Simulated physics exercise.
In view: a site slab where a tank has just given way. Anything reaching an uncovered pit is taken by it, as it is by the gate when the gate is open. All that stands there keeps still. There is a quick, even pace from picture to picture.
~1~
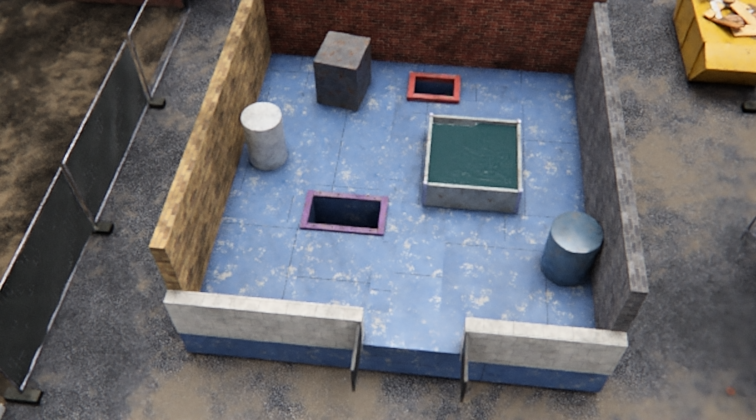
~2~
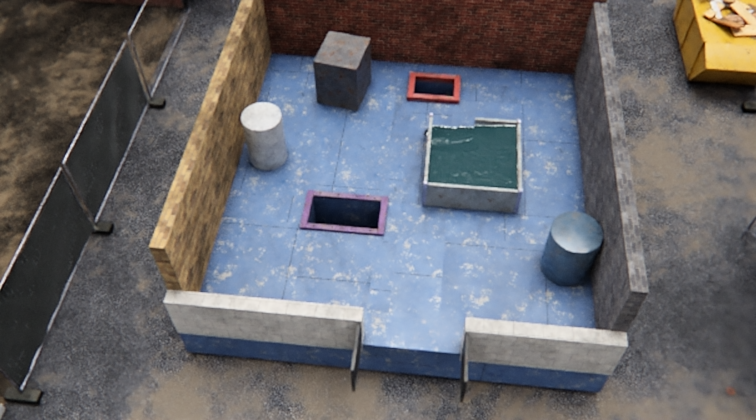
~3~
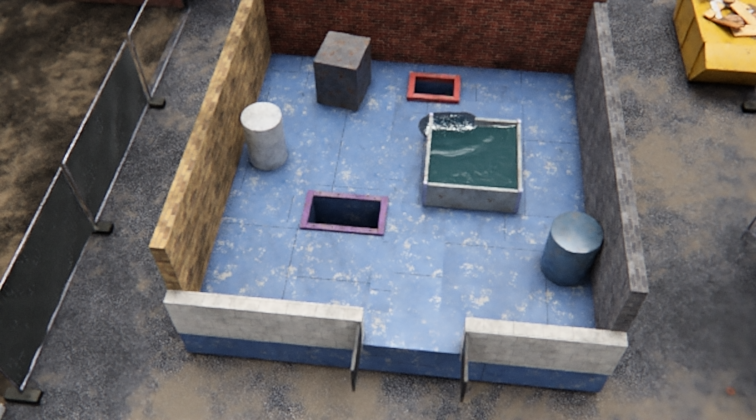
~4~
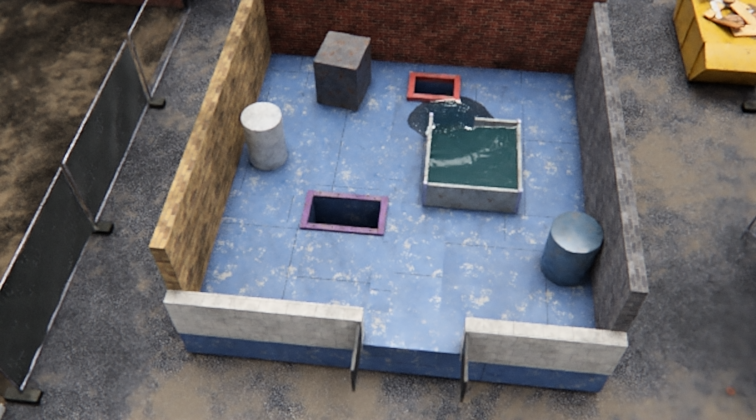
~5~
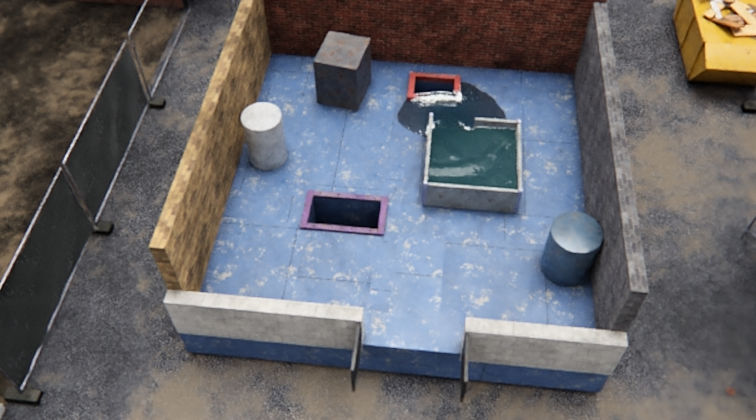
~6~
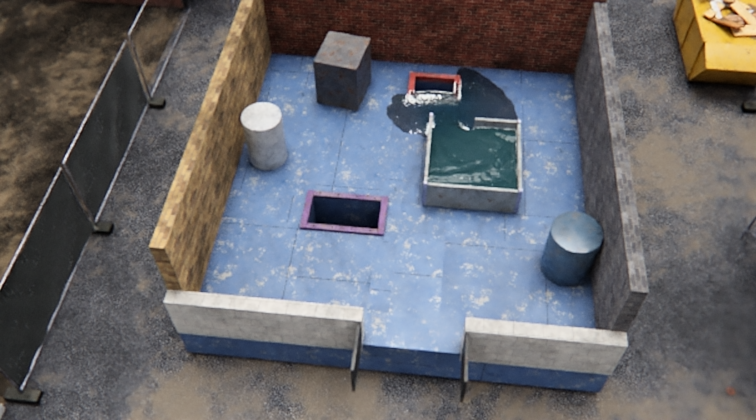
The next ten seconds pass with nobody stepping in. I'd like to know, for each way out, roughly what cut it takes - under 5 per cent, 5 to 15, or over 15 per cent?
The gate will take below five per cent, the purple pit will take below five per cent, the red pit will take beyond fifteen per cent.
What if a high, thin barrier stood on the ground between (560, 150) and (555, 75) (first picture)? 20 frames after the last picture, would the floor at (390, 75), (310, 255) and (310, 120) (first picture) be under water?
First submerged, second spared, third spared.
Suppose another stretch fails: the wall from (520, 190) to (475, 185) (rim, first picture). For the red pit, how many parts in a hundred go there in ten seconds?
Red 0 %.
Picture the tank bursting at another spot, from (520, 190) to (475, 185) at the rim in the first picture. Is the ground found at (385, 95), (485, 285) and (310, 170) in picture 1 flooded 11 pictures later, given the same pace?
Taking them in order, I'd say not reached, swamped and not reached.
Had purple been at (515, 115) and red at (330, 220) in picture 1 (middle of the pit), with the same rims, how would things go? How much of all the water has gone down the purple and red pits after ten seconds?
Looks like purple collects 4 percent and red collects 0 percent.
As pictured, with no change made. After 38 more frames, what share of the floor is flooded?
I'd guess some 50 per cent.
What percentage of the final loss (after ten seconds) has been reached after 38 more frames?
It would be around 95 %.
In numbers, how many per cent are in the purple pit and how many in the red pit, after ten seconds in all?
Shares, in order: 0 % and 16 %.
A moment on, water covers 10 % of the floor; the gate 0 %, the purple pit 0 %, the red pit 6 %.
Next, water covers 15 % of the floor; the gate 0 %, the purple pit 0 %, the red pit 11 %.
Then, water covers 25 % of the floor; the gate 0 %, the purple pit 0 %, the red pit 15 %.
Later, water covers 50 % of the floor; the gate 0 %, the purple pit 0 %, the red pit 17 %.
In the end, water covers 80 % of the floor; the gate 0 %, the purple pit 0 %, the red pit 17 %.
